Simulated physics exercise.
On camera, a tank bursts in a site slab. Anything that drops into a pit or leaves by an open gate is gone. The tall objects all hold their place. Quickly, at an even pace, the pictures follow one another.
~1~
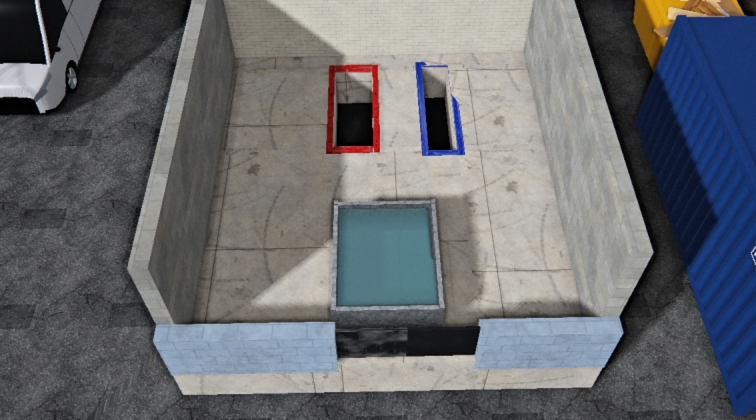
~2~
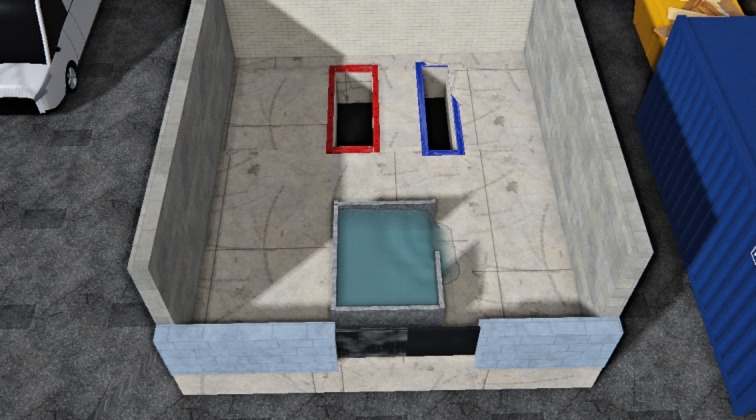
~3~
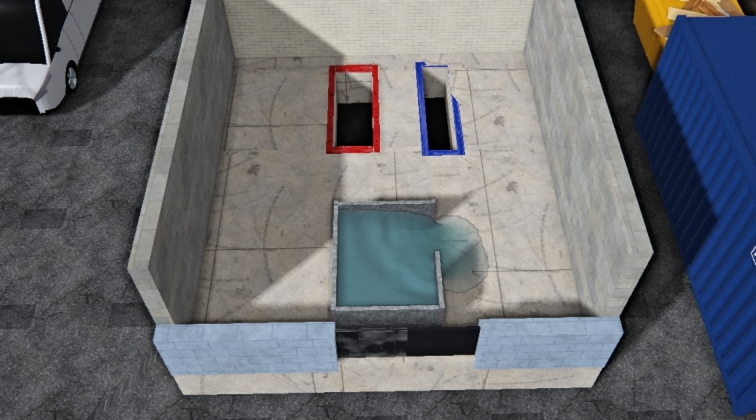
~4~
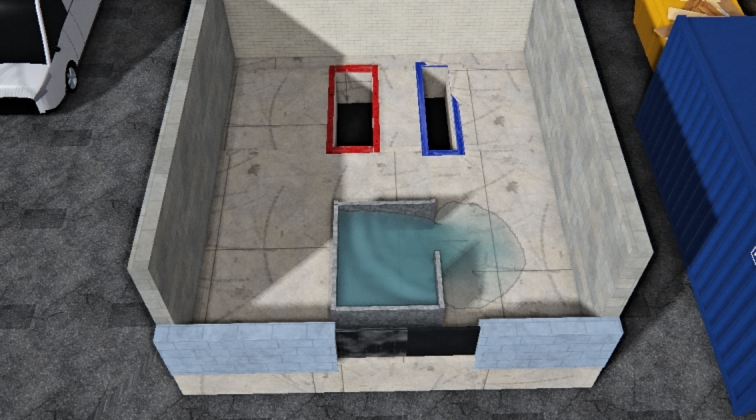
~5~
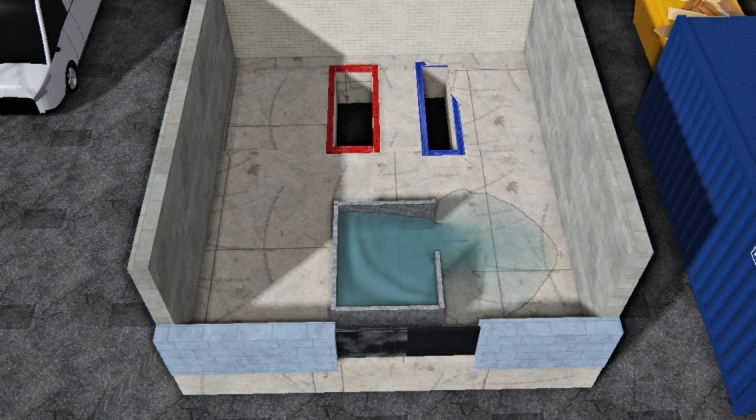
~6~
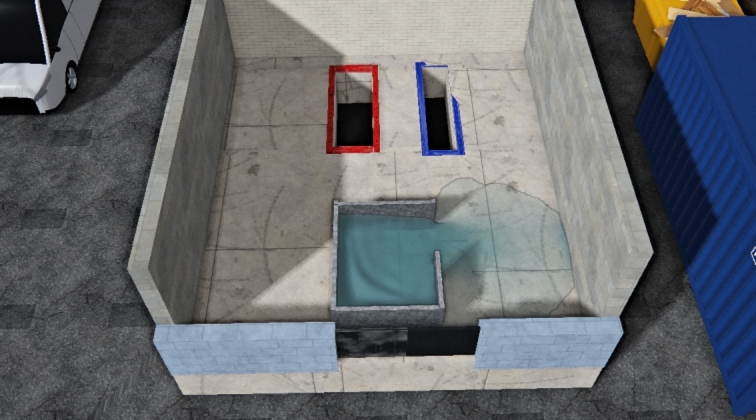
Water escapes through a gap in the right side of a square grey tank on a walled concrete slab, seen from high in front by a still camera. Behind the tank are red-framed and blue-framed openings, with a white vehicle at left and a blue container at right. The clear teal sheet fans rightward across the floor, widening toward the right wall while ripples cross the tank.
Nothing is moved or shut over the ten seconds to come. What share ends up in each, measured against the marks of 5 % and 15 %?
Measured against the marks, the gate ends up with less than 5 %; the red pit ends up with less than 5 %; the blue pit ends up with more than 15 %.
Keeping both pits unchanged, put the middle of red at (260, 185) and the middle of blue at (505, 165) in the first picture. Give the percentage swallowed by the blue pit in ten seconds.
The blue pit receives 50 per cent.
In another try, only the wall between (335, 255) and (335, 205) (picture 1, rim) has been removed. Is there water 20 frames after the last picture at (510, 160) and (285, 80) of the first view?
Well, the first place ends up left untouched, and the second one drenched.
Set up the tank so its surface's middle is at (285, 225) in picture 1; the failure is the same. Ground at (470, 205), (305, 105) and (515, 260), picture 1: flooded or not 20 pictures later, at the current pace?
Spot 1 wetted, spot 2 unwetted, and spot 3 wetted.
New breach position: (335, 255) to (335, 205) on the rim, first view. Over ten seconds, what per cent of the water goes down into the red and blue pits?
Red: 8 percent; blue: 4 percent.
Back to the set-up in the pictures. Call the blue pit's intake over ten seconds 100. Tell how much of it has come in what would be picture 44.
Estimate: Some 45 per cent.
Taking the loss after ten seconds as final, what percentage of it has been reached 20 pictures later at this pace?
Around 5 per cent.
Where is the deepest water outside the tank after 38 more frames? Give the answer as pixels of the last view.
Roughly (485, 344).
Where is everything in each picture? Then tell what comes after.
The water tank at (386, 256) is whole and still, in the first frame.
Water pours out at (432, 244) and has run to (452, 276), in the second frame.
The front is at (477, 279), out from the gap at (431, 246), in the third frame.
Water pours out at (431, 247) and has run to (519, 264), in the fourth frame.
Water pours out at (431, 247) and has run to (550, 260), in the fifth frame.
The front is at (574, 280), out from the gap at (431, 246), in the sixth frame.
A moment on, water covers 20 % of the floor; the gate 0 %, the red pit 0 %, the blue pit 0 %.
Next, water covers 25 % of the floor; the gate 0 %, the red pit 0 %, the blue pit 0 %.
Then, water covers 40 % of the floor; the gate 0 %, the red pit 0 %, the blue pit 2 %.
Later, water covers 50 % of the floor; the gate 0 %, the red pit 0 %, the blue pit 16 %.
In the end, water covers 65 % of the floor; the gate 0 %, the red pit 0 %, the blue pit 34 %.
